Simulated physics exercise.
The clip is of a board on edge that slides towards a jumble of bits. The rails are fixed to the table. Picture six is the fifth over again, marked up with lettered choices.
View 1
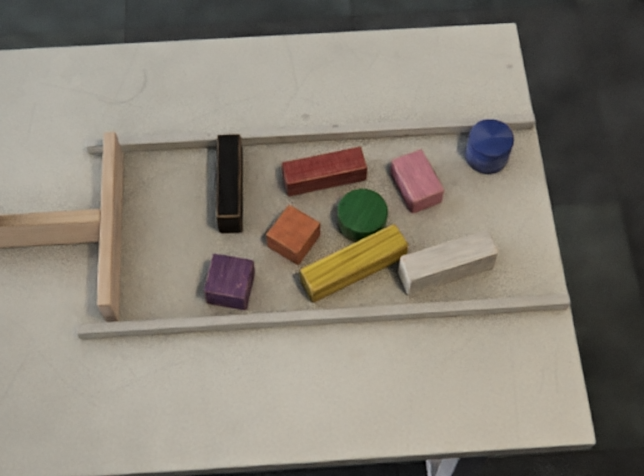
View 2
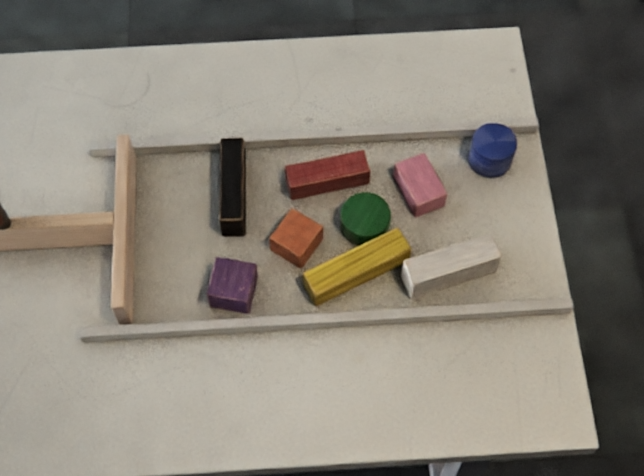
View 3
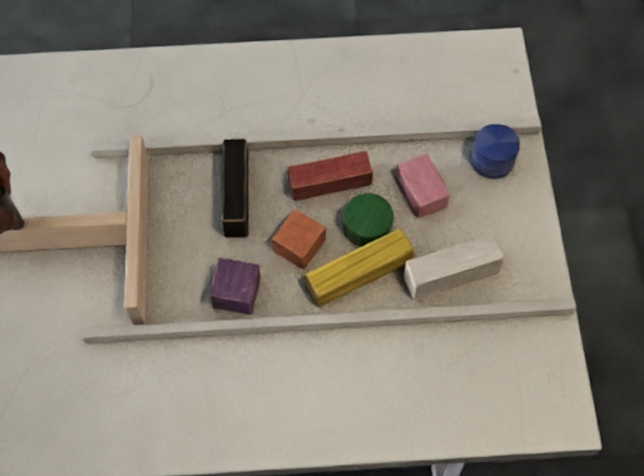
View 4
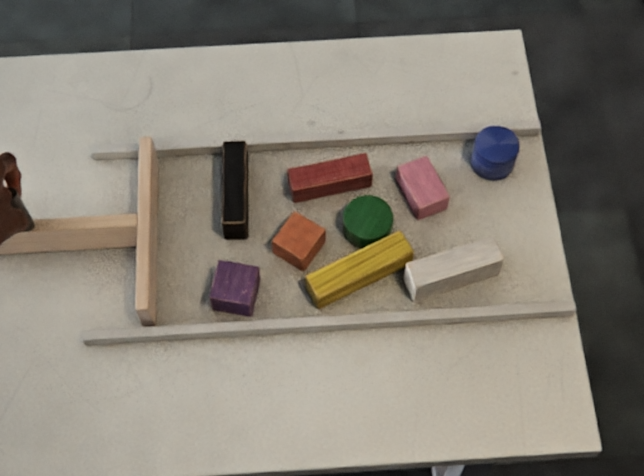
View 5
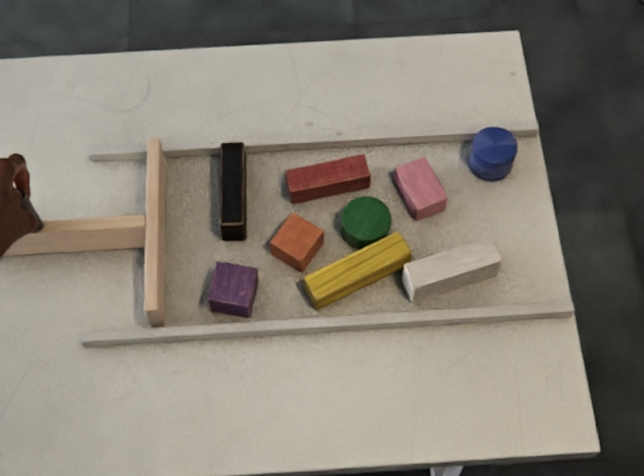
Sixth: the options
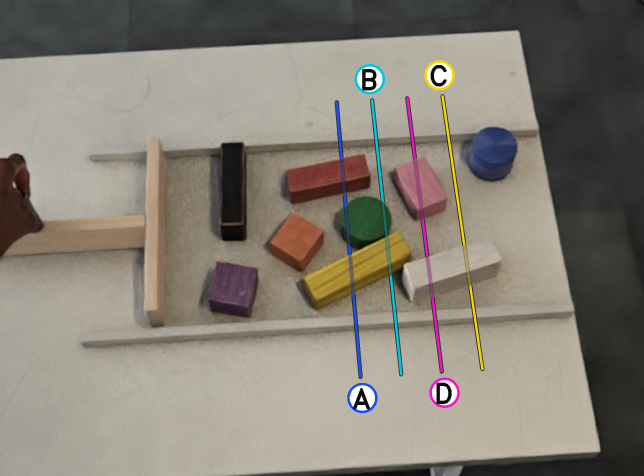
A wooden board on edge sliding a short way right between two rails towards scattered coloured blocks, a hand following its handle.
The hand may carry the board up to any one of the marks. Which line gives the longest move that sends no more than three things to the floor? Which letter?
C is the last line within the limit.
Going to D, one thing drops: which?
The blue tin goes over.
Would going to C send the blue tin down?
Yes.
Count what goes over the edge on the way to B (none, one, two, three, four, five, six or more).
By then, none.
On the marked copy, A at (348, 230); B at (386, 228); C at (461, 223); D at (423, 225).
With C. Early on, board (265, 213); purple block (296, 285); red bar (336, 180).
Further on, board (376, 207); blue tin (521, 147); pink block (490, 181).
At the end, board (460, 202); blue tin over the edge; white bar over the edge; two fallen.
As for the rest, A is within the limit but short; B is within the limit but short; D is within the limit but short.
